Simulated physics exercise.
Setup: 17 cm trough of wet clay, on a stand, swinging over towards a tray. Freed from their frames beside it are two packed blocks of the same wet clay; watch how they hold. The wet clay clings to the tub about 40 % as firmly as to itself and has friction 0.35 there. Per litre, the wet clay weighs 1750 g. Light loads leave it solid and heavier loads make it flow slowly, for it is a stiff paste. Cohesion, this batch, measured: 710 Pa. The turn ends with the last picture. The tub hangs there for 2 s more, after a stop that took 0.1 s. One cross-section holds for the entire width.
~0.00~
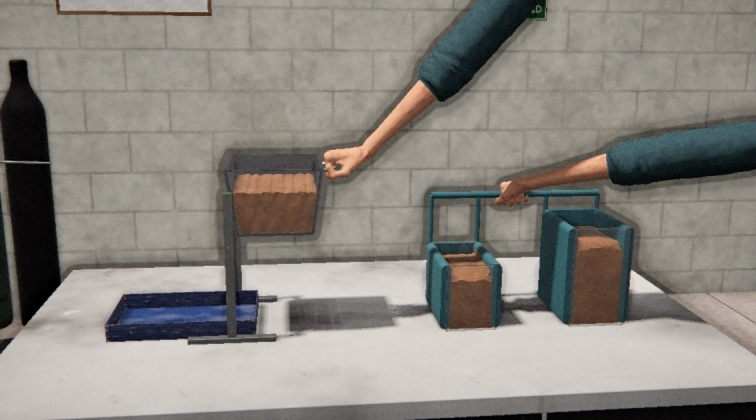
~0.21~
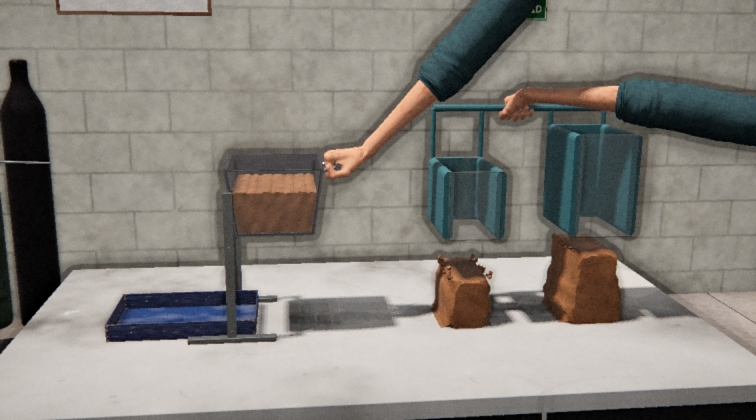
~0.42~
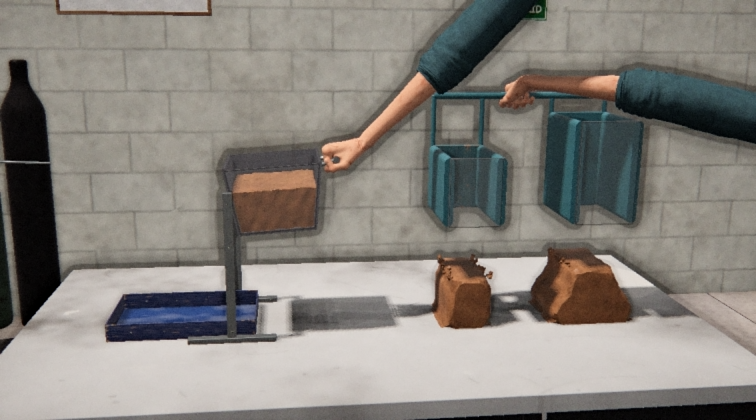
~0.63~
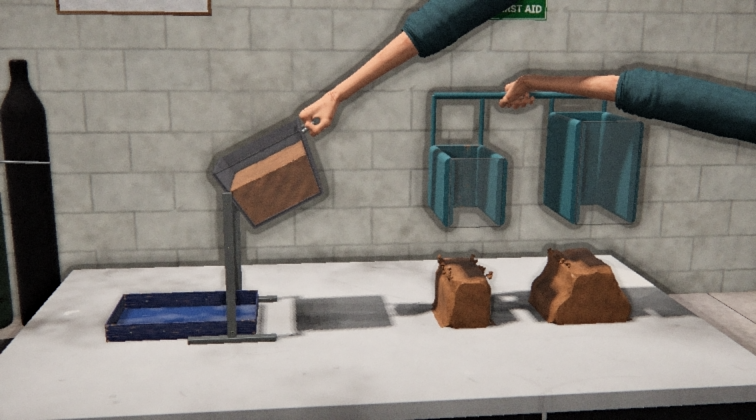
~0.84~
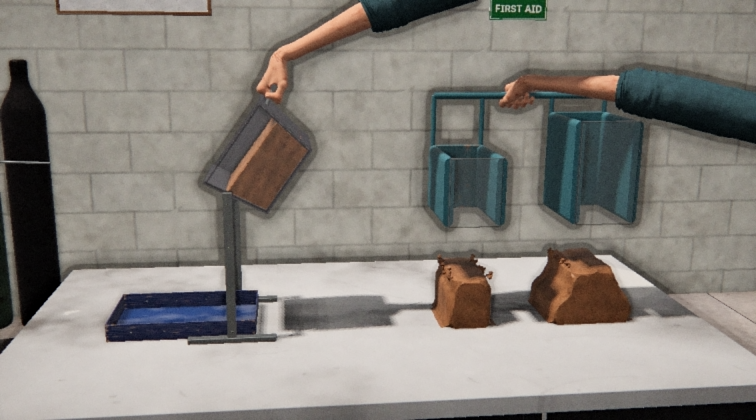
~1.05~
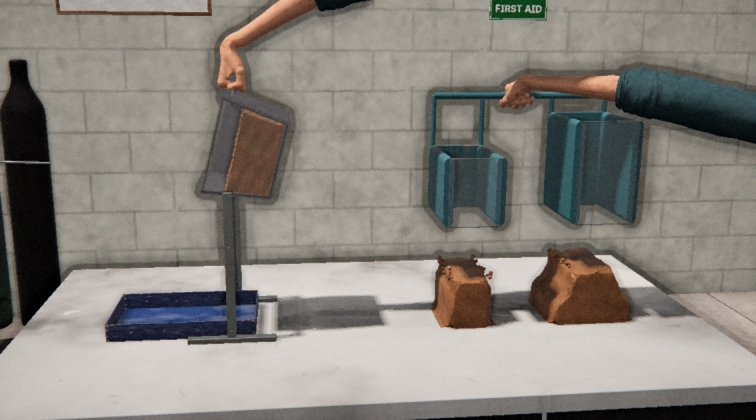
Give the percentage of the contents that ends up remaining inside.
I would say roughly 100 per cent remains inside.
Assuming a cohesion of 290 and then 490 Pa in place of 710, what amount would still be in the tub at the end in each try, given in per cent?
First try roughly 70 per cent, second try roughly 100 per cent.
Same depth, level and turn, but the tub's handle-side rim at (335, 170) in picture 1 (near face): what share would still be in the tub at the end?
Roughly 100 %.
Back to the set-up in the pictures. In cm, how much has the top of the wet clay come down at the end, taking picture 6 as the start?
The top ends up some 2 cm below its level in the last picture.
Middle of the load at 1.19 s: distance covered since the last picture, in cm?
It has gone close to 1 cm.
By 1.19 s, the tub is at 76 degrees and holds 100 %.
By 1.36 s, the tub is at 76 degrees and holds 100 %.
By 1.53 s, the tub is at 76 degrees and holds 100 %.
By 1.70 s, the tub is at 76 degrees and holds 100 %.
By 3.05 s, at the end, the tub is at 76 degrees and holds 100 %.
